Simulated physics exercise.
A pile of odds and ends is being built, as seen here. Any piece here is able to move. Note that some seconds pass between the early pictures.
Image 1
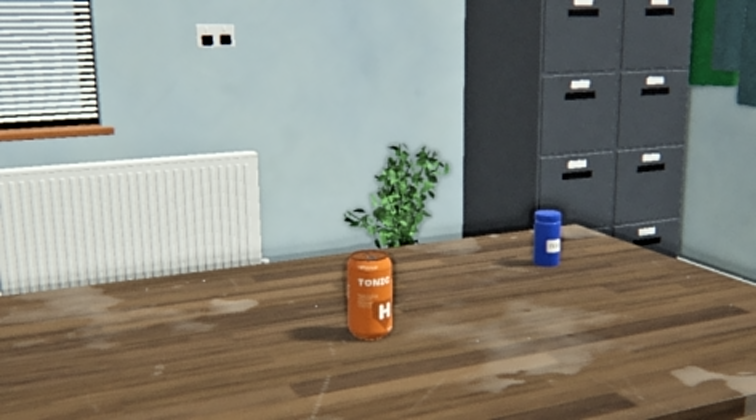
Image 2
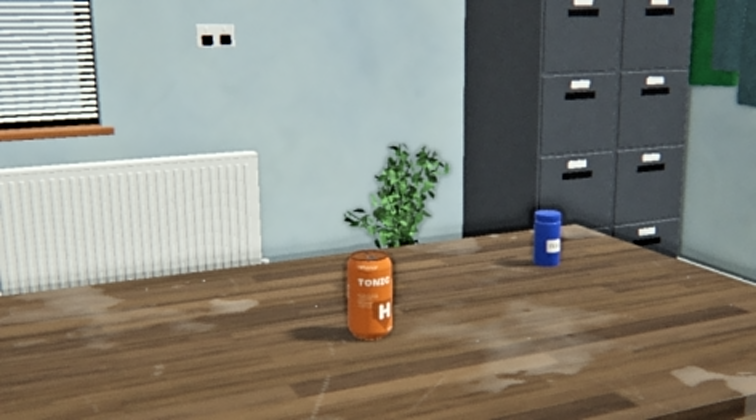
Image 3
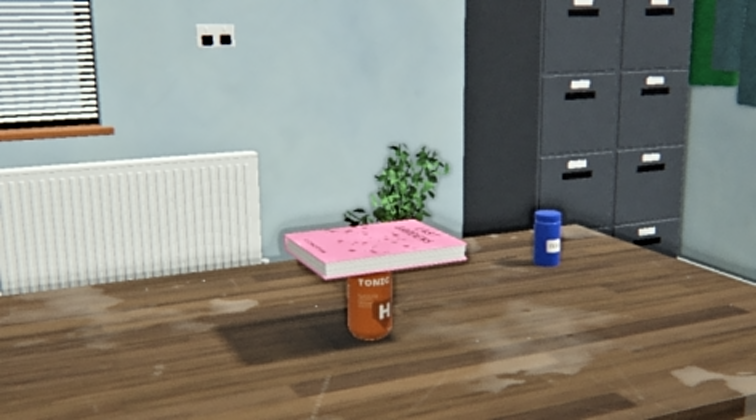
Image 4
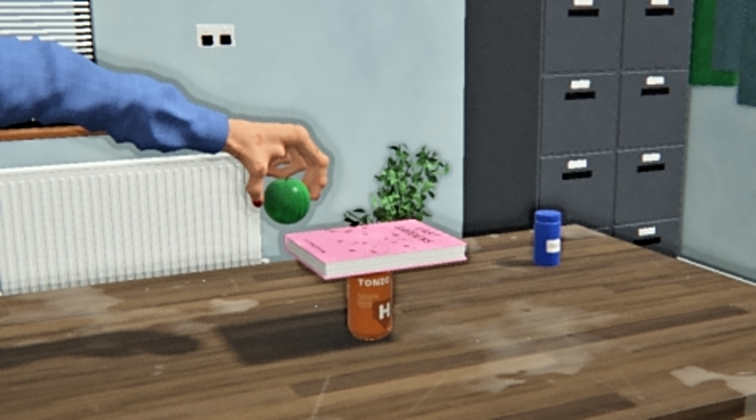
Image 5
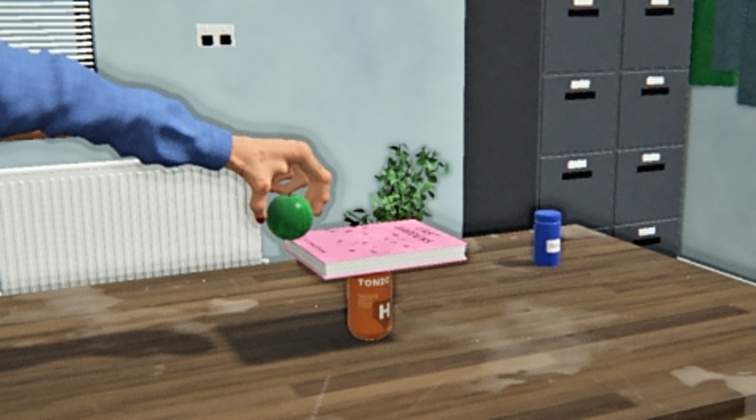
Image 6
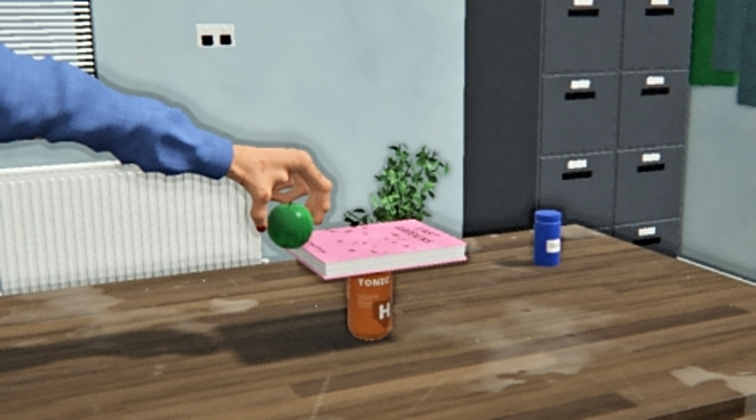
A hand lowers a green apple to the left end of a pink book on an orange can.
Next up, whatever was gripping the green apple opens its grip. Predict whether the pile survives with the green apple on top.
It falls over.
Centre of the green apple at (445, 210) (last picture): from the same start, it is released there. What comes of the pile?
In the end the pile crashes down.
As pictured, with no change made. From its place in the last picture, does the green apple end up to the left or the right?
Its movement is toward the left.
Then, 0.36 s later than the last frame, green apple now fallen.
Then, 0.72 s later than the last frame, nothing new.
When it is over, fallen, green apple; the other 3 as before. End places, in pixels of the last picture, green apple near (253, 333). The pile loses its balance.
